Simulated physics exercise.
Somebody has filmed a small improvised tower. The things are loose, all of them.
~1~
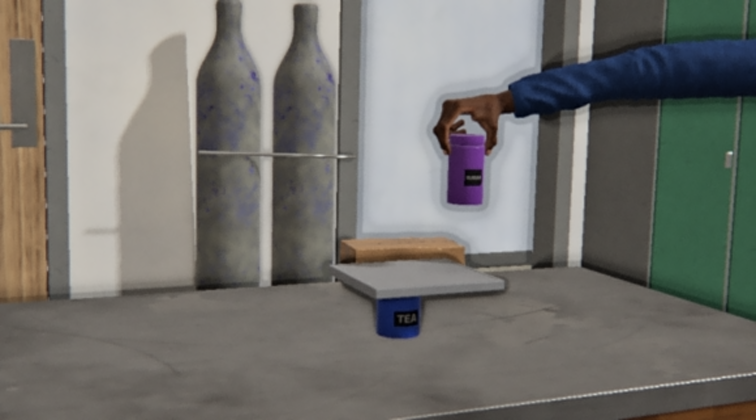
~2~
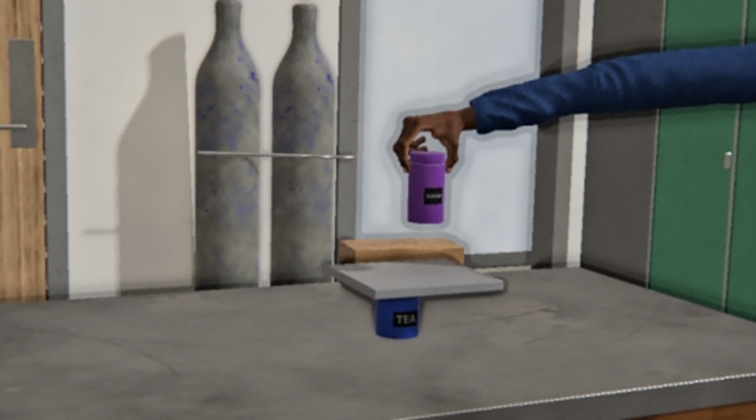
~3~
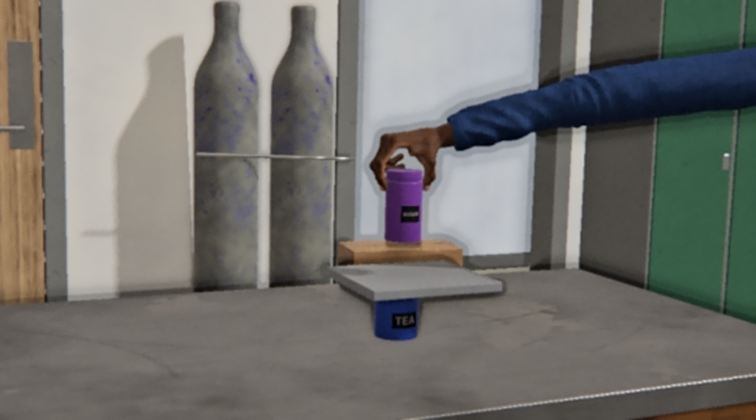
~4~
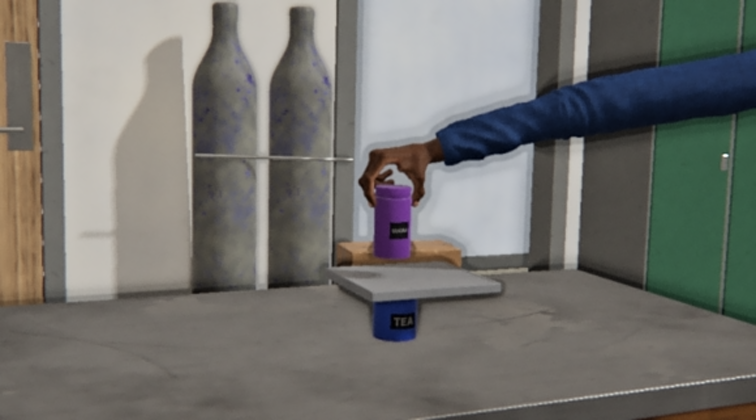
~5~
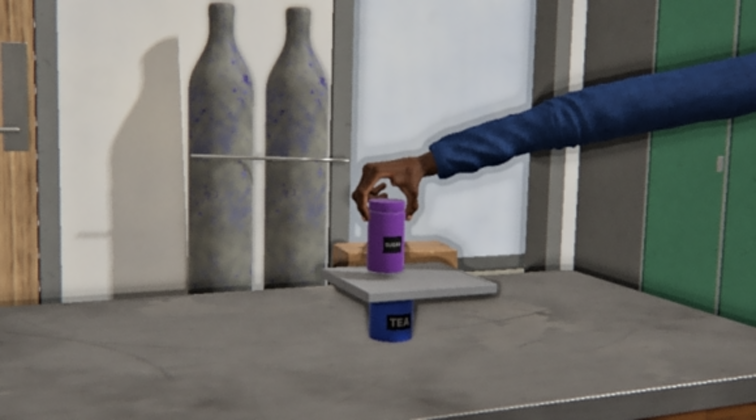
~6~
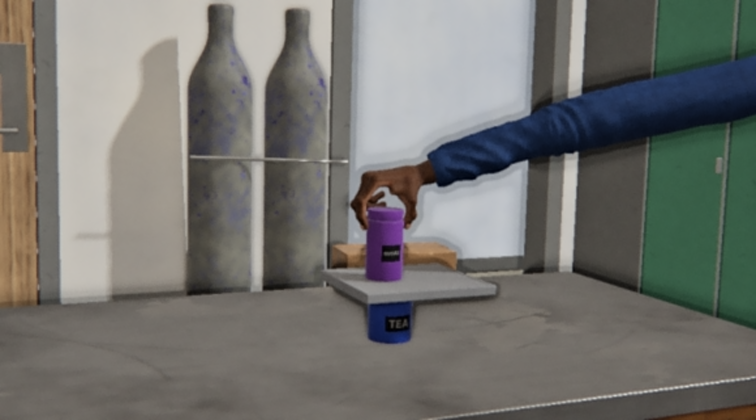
On a grey counter, a hand lowers a purple jar leftward onto a slab above a blue jar.
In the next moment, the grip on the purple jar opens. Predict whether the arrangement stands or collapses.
It stands.
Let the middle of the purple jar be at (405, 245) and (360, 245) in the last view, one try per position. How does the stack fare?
Well, the first time the stack stays put, and the second time it stays put.
Then, 0.20 s later than the last frame, all is still.
Then, 0.40 s later than the last frame, purple jar resting near (385, 245).
When it is over, all 3 as before. End places, in pixels of the last picture, purple jar near (385, 245). The stack holds.
